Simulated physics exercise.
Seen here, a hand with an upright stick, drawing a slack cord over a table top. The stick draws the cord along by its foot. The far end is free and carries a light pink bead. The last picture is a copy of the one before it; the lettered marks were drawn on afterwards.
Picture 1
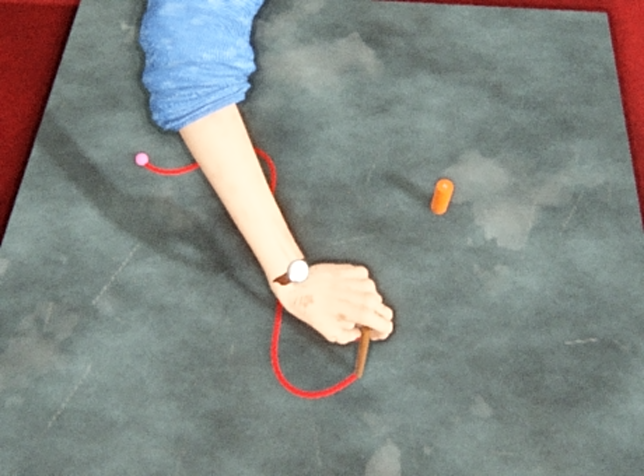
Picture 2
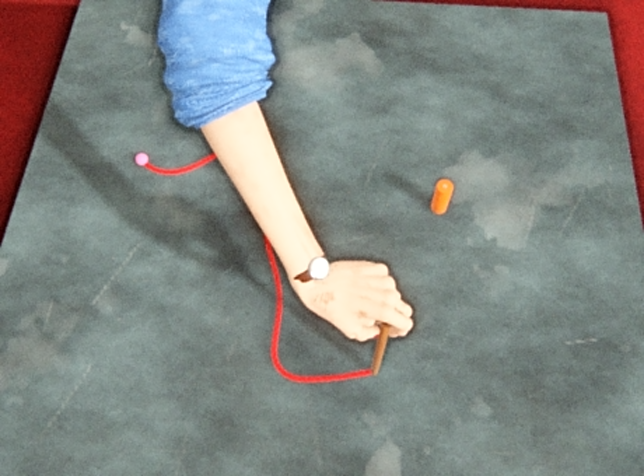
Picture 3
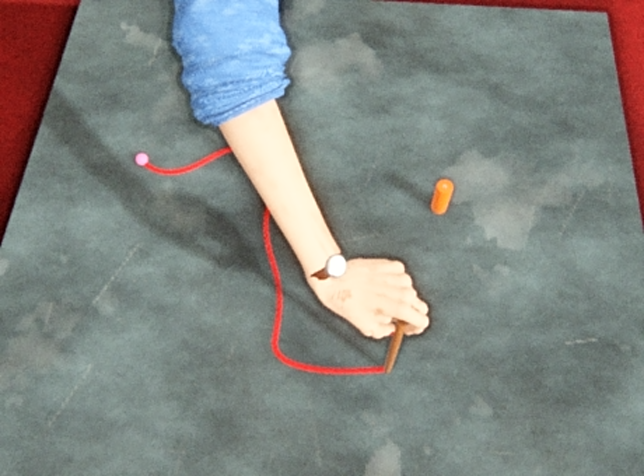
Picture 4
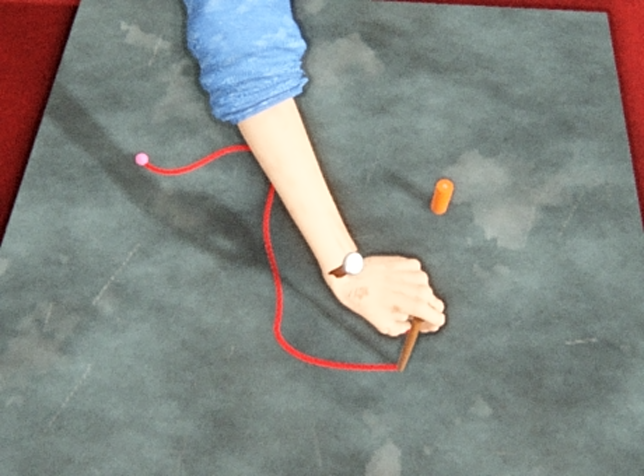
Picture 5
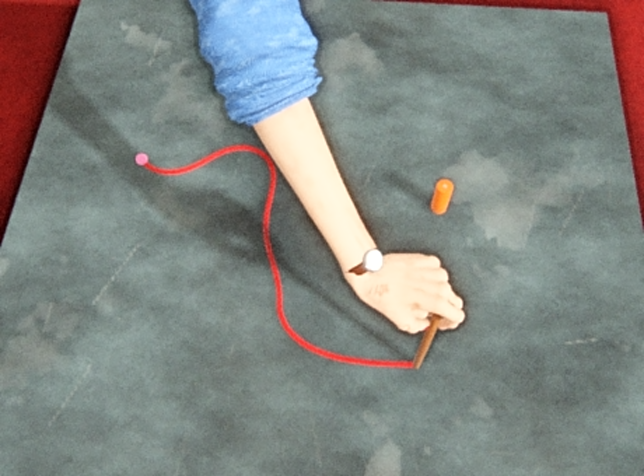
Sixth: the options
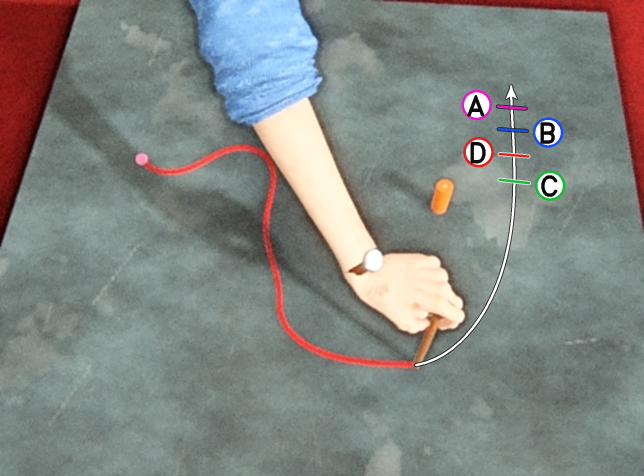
In this clip, a hand holding an upright brown stick draws one end of a slack red cord rightward across a gray table top, while the pink bead at the far end and an orange candle stay still.
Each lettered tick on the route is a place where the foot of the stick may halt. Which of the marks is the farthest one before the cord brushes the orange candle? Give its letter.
It should halt at C.
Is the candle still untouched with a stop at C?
Yes.
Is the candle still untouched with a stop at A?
No.
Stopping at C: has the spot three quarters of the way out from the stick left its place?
No.
On the marked copy, A at (512, 108); B at (513, 130); C at (514, 181); D at (514, 155); the route from (416, 365) via (512, 224) to (511, 86).
Taking C. A third of the way, foot of the stick (483, 314), middle of the cord (273, 228), free end (142, 159).
Two thirds of the way, foot of the stick (509, 243), middle of the cord (288, 228), free end (142, 159).
When it is over, foot of the stick (514, 182), middle of the cord (304, 222), free end (142, 159); nothing has been touched.
As for the rest, A brings the cord against the candle; B brings the cord against the candle; D brings the cord against the candle.
